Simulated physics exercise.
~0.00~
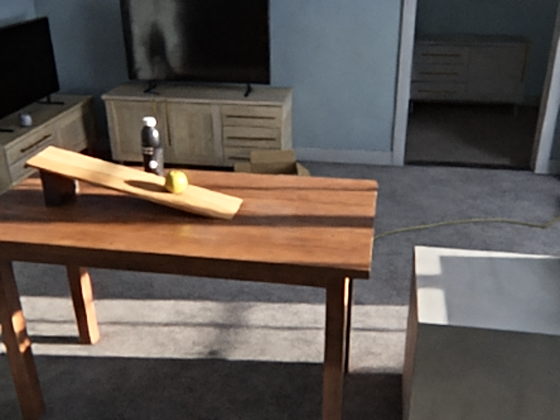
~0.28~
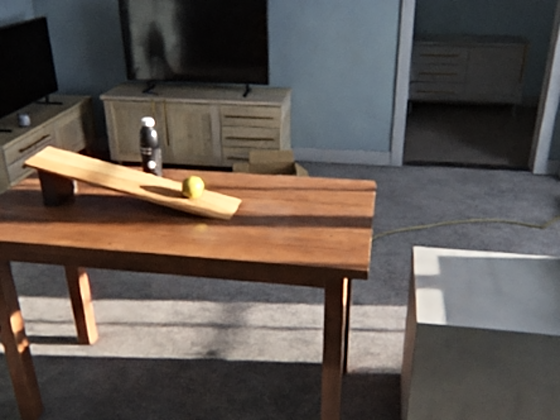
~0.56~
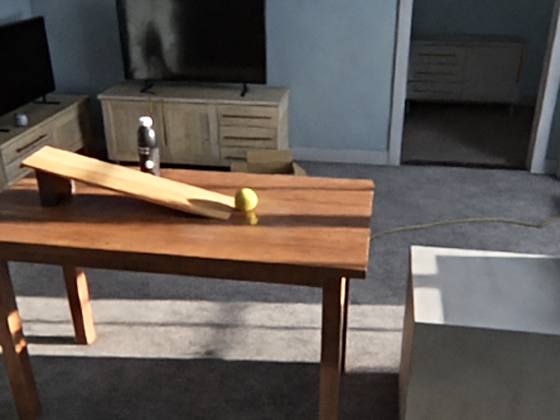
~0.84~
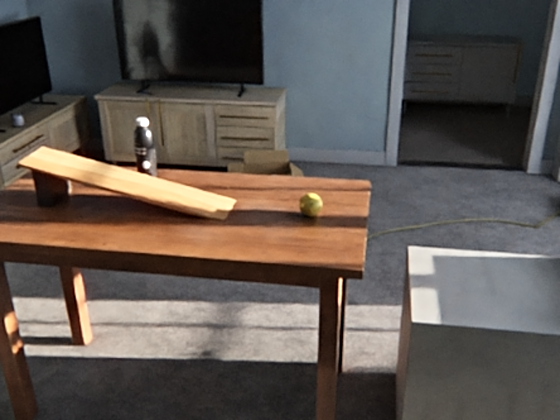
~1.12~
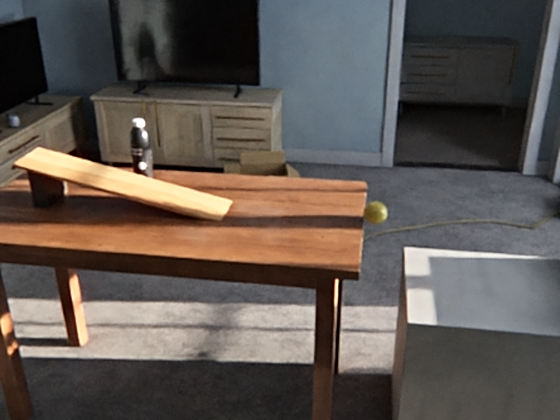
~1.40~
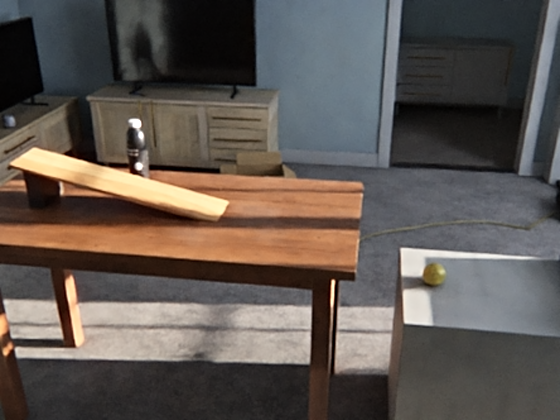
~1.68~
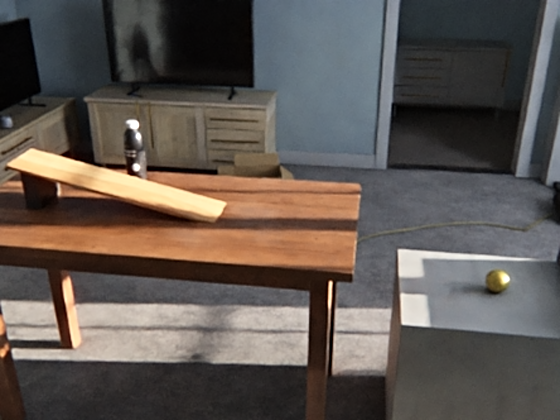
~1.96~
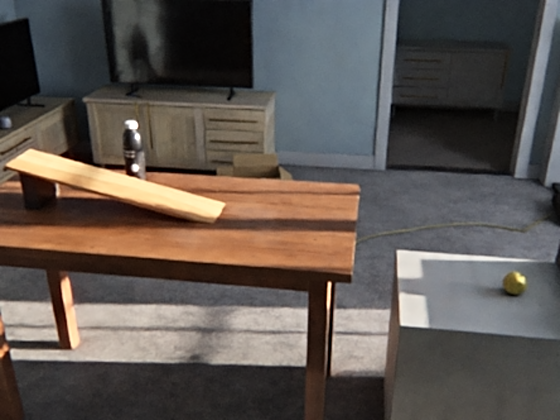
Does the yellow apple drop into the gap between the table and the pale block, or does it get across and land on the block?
It gets across, landing on top of the pale block beyond the gap.
